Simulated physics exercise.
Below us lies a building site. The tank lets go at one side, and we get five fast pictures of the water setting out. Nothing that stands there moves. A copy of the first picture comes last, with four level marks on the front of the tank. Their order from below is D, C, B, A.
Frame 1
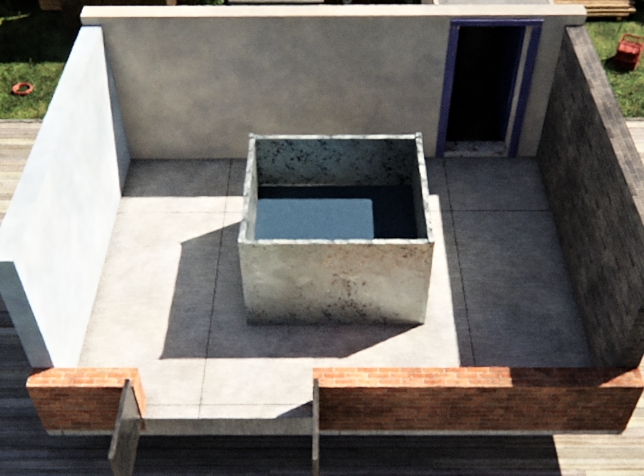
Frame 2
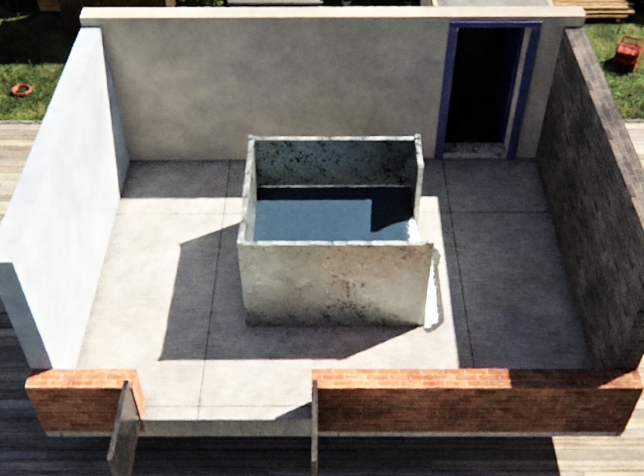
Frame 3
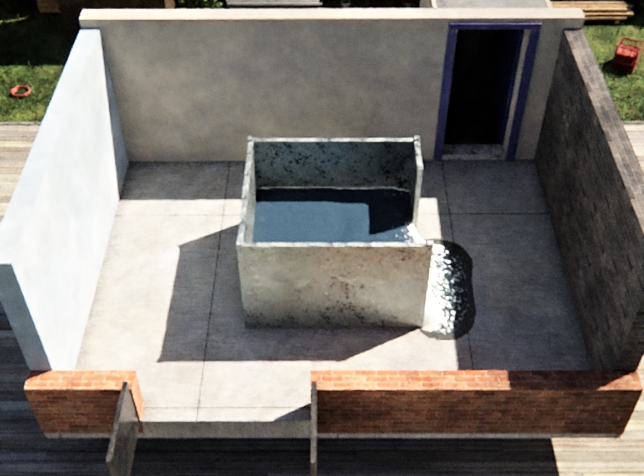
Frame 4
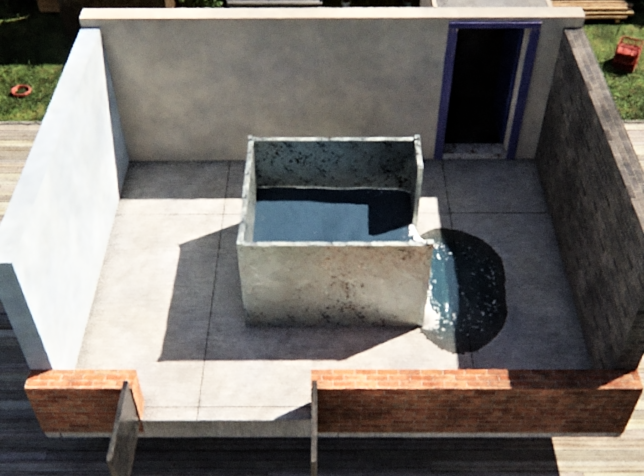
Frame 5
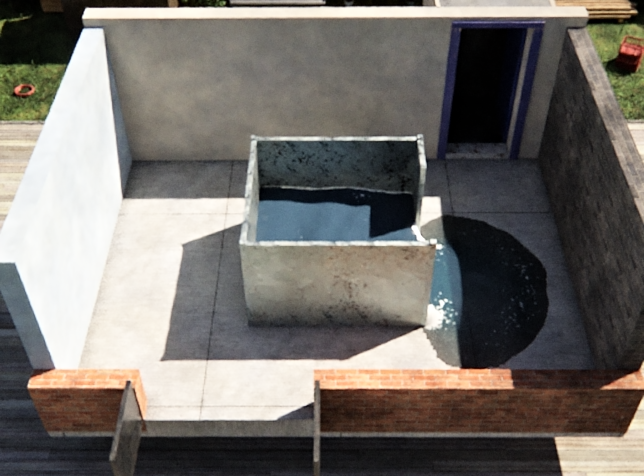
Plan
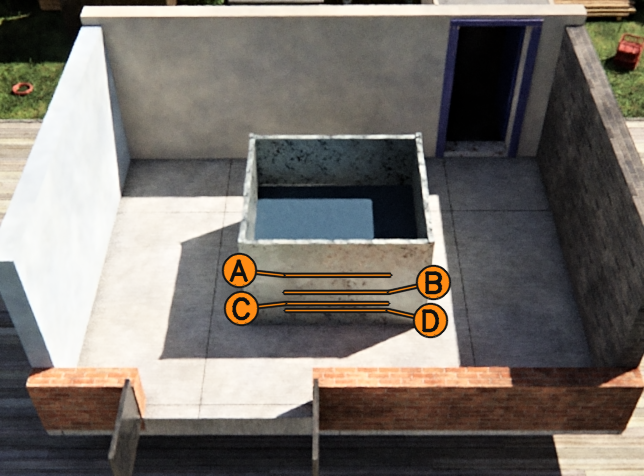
At first, a square concrete tank of still water stands in a walled yard with a blue doorway at the back and low brick in front. Water then pours from the tank's right side, splashing onto the pale floor, and a dark, rounded pool spreads rightward toward the side wall.
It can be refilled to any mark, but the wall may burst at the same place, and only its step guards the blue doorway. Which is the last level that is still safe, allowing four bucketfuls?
C is the one.
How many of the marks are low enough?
Two of the four.
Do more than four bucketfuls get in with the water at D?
No, not at all.
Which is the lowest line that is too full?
B it is.
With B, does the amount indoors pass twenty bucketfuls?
No, it does not.
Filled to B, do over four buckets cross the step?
Yes.
On the marked copy, A at (336, 275); B at (336, 292); C at (336, 303); D at (336, 310); from the bottom up D, C, B, A.
With A, dozens of bucketfuls pour in.
With B, about 8 bucketfuls get in.
With C, a bucket or two gets in.
With D, nothing gets over.
